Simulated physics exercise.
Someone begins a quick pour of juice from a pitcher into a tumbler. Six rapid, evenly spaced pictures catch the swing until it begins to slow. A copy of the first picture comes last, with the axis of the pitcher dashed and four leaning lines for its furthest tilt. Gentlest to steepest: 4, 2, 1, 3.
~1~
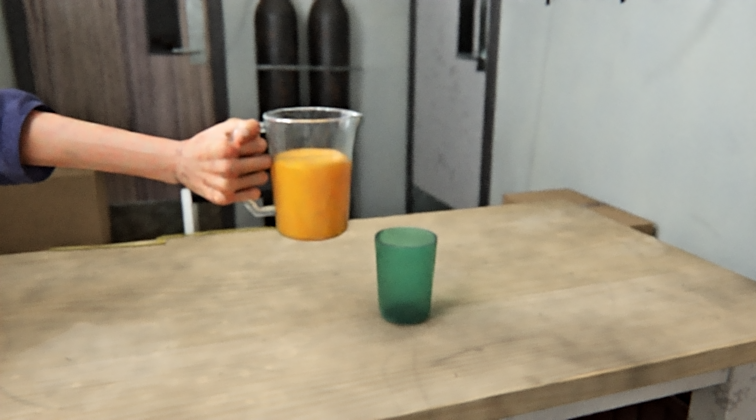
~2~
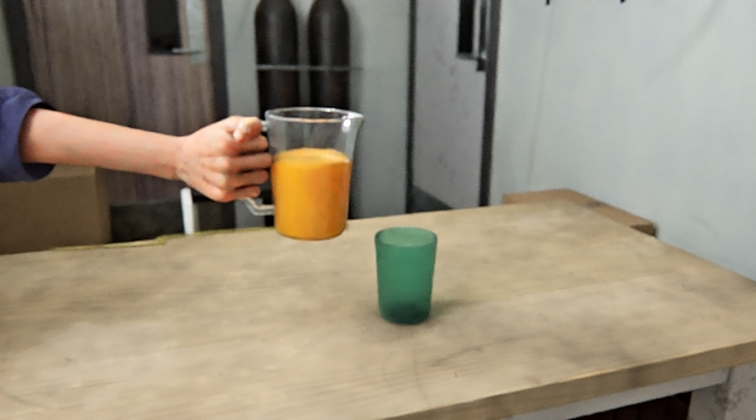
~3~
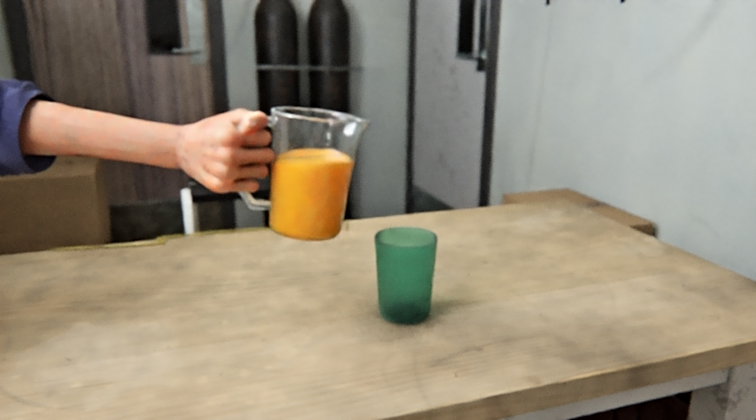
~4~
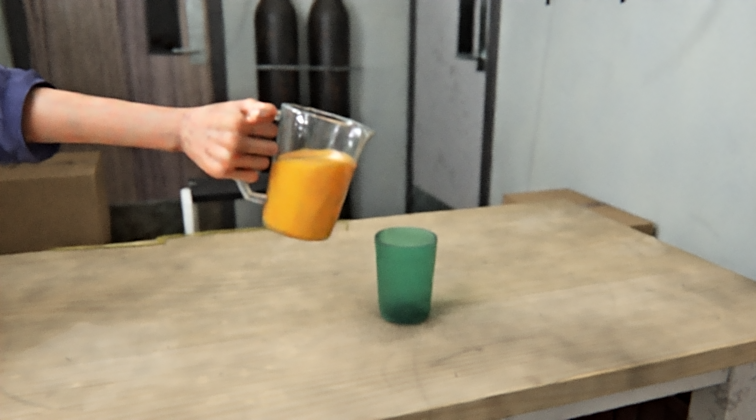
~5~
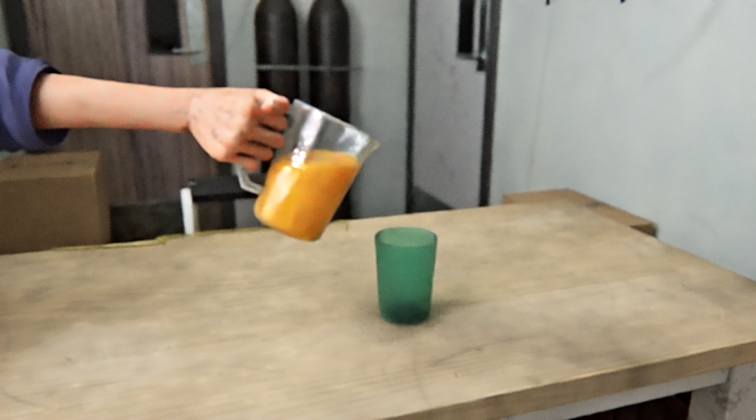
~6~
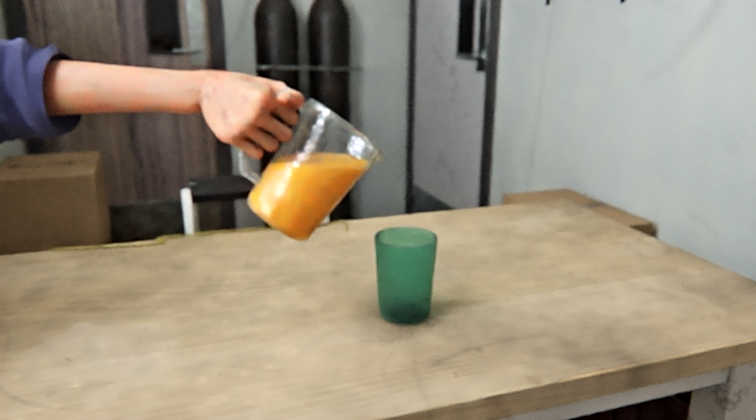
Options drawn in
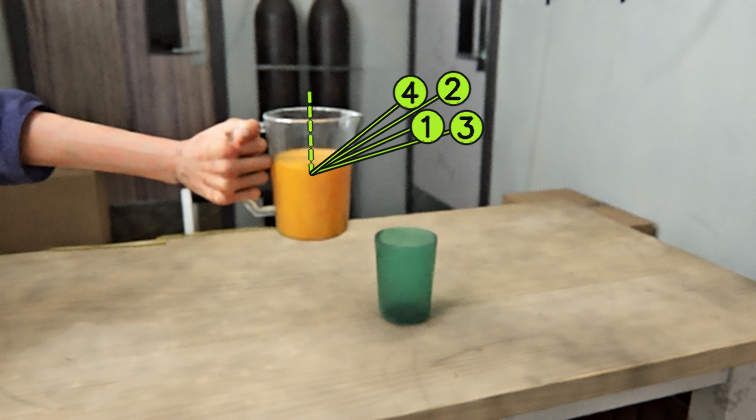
A hand and forearm in a dark blue sleeve reach in from the left over a light wooden table, seen from slightly above in a grey-walled room with dark doors. The hand grips a clear pitcher of orange juice, with a green tumbler standing to its lower right. The upright pitcher tilts steadily rightward, its juice staying inside, while the tumbler and camera stay still.
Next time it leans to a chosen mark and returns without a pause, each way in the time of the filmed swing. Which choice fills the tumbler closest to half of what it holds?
The best line is 1.
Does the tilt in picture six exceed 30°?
Yes, it does.
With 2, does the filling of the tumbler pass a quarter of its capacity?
Yes.
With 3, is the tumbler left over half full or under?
Over.
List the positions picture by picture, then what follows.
The first picture shows upright, lip at (361, 115); rim of the tumbler round (406, 236); nothing has left yet.
The second picture shows upright, lip at (363, 116); nothing has left yet.
The third picture shows tipped about 8°, lip at (367, 122); nothing has left yet.
The fourth picture shows tipped about 17°, lip at (374, 131); nothing has left yet.
The fifth picture shows tipped about 27°, lip at (379, 143); nothing has left yet.
The sixth picture shows tipped about 39°, lip at (383, 157); nothing has left yet.
On the marked copy, 1 at (409, 129); 2 at (438, 96); 3 at (449, 131); 4 at (397, 105).
Choosing 1, the tumbler ends with about 51 % of what it can hold.
Choosing 2, the tumbler ends with about 30 % of what it can hold.
Choosing 3, the tumbler ends with about 73 % of what it can hold.
Choosing 4, the tumbler ends with about 15 % of what it can hold.
